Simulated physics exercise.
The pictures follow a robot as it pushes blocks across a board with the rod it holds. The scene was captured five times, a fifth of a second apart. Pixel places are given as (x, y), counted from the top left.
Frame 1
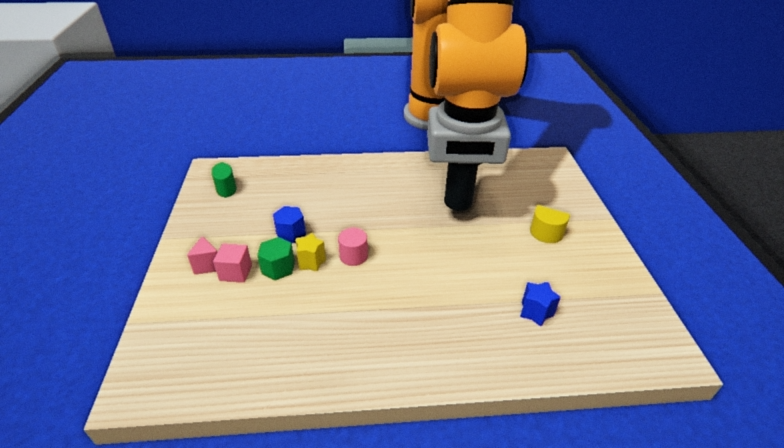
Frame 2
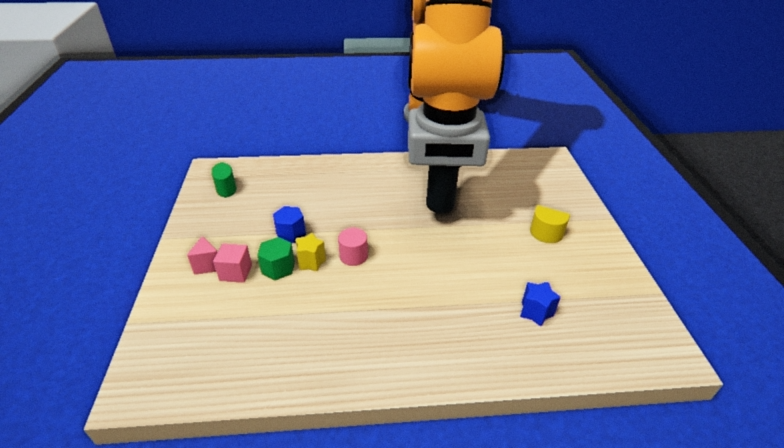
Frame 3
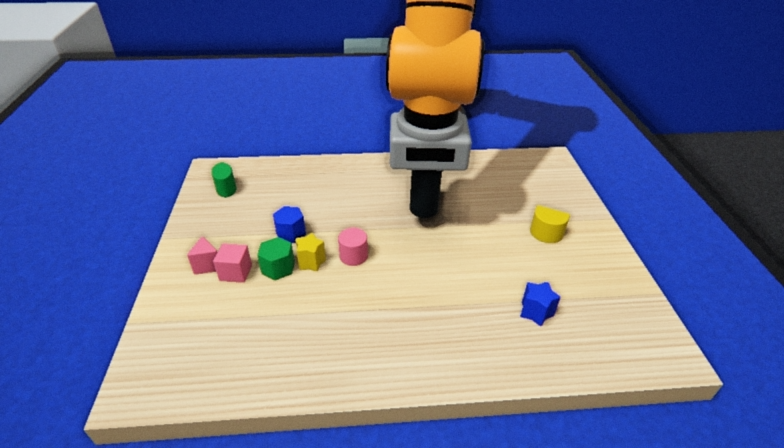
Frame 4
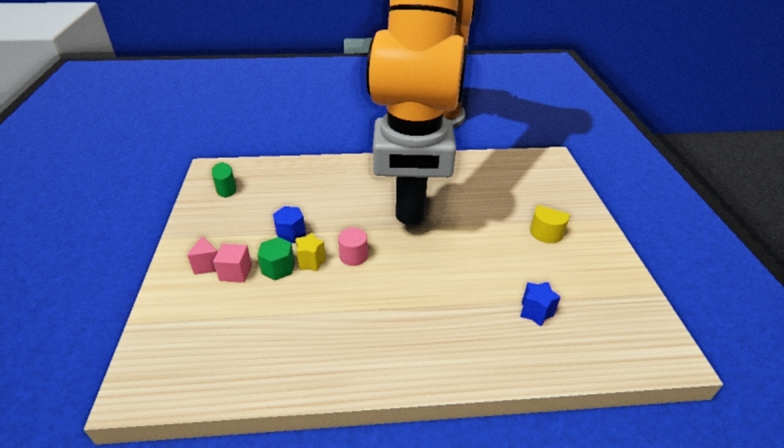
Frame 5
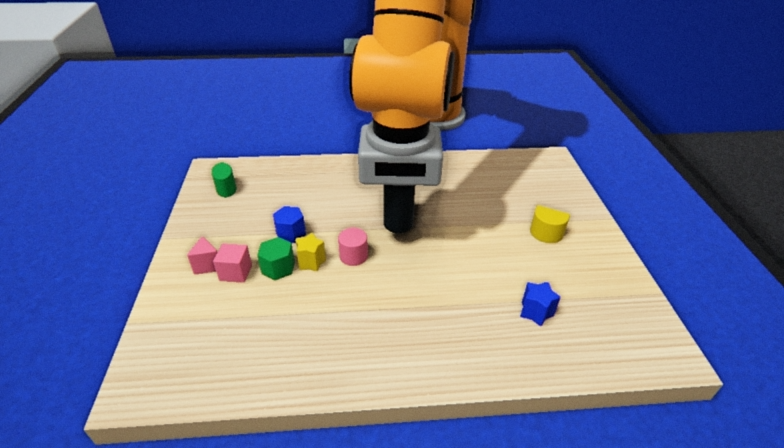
Orange robot arm moving its black rod slowly leftward above a wooden board, while the small colourful blocks on it stay still.
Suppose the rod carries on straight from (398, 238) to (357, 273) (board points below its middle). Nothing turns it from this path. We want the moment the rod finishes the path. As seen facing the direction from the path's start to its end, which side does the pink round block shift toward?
Goes right.
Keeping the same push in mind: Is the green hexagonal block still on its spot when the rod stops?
Answer: Yes.
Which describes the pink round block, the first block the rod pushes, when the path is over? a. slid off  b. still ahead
a: Slid off.
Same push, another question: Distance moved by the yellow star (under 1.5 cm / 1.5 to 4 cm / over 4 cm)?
If I had to pick, the yellow star travels less than 1.5 cm here.
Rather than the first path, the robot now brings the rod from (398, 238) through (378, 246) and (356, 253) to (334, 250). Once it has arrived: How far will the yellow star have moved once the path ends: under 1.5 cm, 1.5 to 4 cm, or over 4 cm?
That one ends up 1.5 to 4 cm from where it is now.
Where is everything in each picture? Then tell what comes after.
Rod's lower end (458, 202); green hexagonal block (274, 248); yellow star (309, 242); pink round block (353, 236), in the first frame.
Rod (440, 205); blocks still, in the second frame.
Rod (424, 209); blocks still, in the third frame.
Rod (410, 216); blocks still, in the fourth frame.
Rod (398, 224); green hexagonal block (274, 248); yellow star (309, 242); pink round block (353, 236), in the fifth frame.
On the path given first. Halfway along, rod (378, 240); pink round block (347, 238).
At the end, rod (356, 258); green hexagonal block still; yellow star (303, 240), turned 15° anticlockwise; pink round block (328, 244).
